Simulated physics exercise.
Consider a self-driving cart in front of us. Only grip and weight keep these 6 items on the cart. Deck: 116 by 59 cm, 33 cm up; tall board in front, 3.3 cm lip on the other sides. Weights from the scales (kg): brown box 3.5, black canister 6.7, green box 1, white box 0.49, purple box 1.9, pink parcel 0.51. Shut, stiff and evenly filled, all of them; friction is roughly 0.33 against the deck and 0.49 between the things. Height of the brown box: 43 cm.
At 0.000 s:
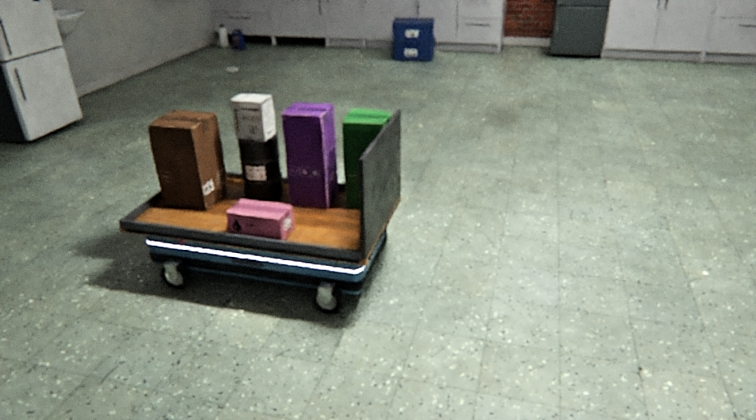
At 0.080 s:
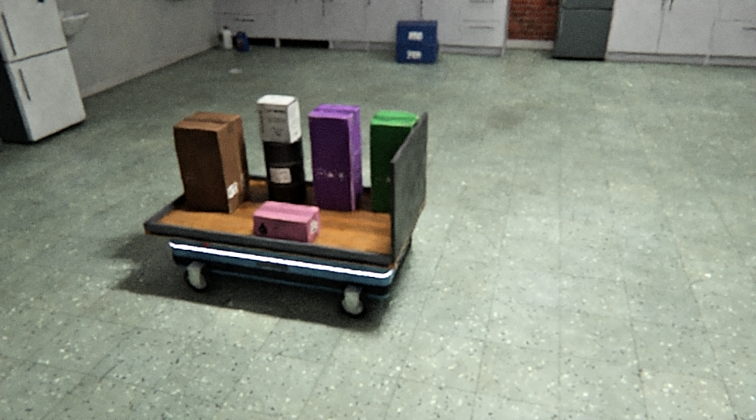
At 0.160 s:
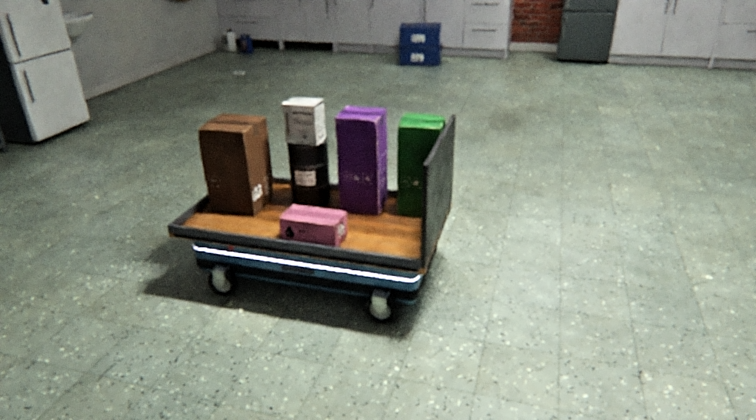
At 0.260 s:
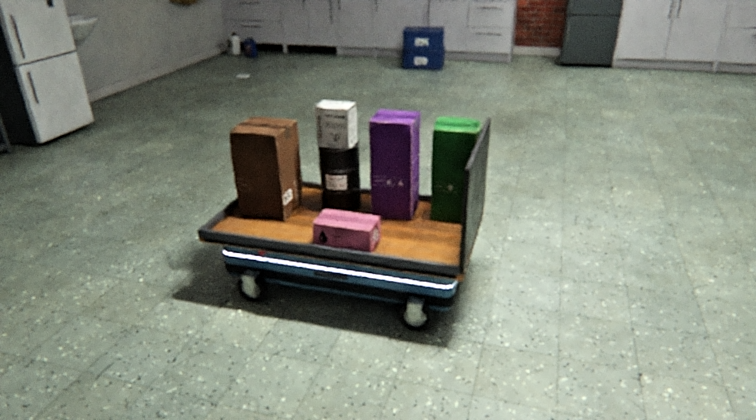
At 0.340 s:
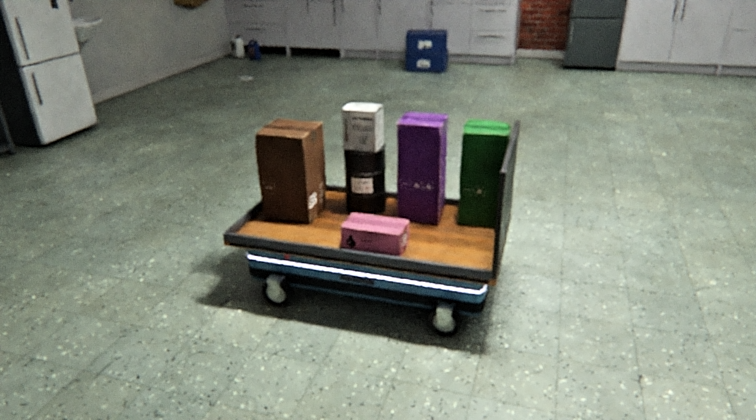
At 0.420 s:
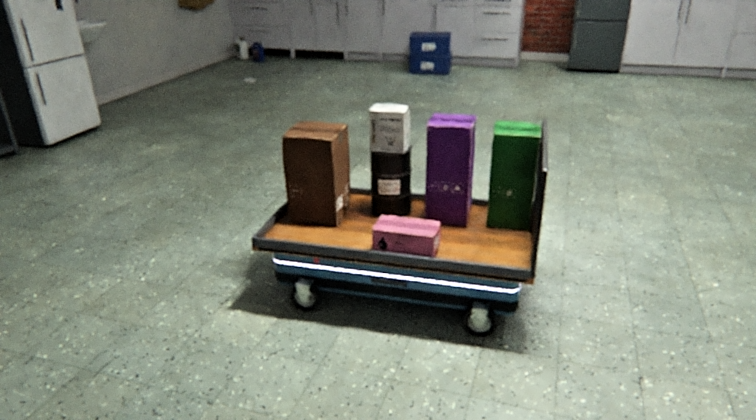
A wheeled cart carrying brown, purple, green, white, black and pink items rolls slowly rightward across a speckled green floor.
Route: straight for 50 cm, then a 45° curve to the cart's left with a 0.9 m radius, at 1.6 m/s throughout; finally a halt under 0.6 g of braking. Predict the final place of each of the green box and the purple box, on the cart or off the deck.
The green box finishes on the cart; the purple box finishes on the cart.
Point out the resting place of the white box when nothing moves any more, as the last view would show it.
It ends up near (592, 97).
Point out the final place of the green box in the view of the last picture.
At pixel (672, 134) or so, give or take.
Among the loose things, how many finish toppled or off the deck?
In all, 1.
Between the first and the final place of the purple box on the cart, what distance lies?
Net distance near 28 cm.
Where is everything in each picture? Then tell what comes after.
In the first frame, 0 cm covered; green box (368, 161); purple box (312, 156).
In the second frame, 13 cm covered; white box (279, 119); pink parcel (287, 223).
In the third frame, 26 cm covered; brown box (238, 164); black canister (310, 171).
In the fourth frame, 42 cm covered; white box (337, 125); pink parcel (347, 231).
In the fifth frame, 54 cm covered; brown box (293, 171); black canister (365, 178).
In the sixth frame, 67 cm covered, turned 3°; green box (513, 176) 3 cm from its spot; purple box (450, 170) 2 cm from its spot.
By 0.62 s, 99 cm covered, turned 22°; green box 23 cm from its spot near (576, 171); purple box 15 cm from its spot near (518, 166); white box 4 cm from its spot.
By 1.02 s, 161 cm covered, turned 45°; green box tilted 5° near (657, 136); purple box tilted 9° near (611, 132); white box 7 cm from its spot.
By 1.32 s, 172 cm covered, turned 45°, stopped; purple box tilted 20° near (622, 122); green box 35 cm from its spot near (672, 134); black canister 19 cm from its spot.
When it is over (3.0 s), lying over on the cart, purple box; not toppled but over 10 cm from the start, brown box, black canister, green box, white box and pink parcel. In the last view, green box near (672, 134), purple box near (602, 133).
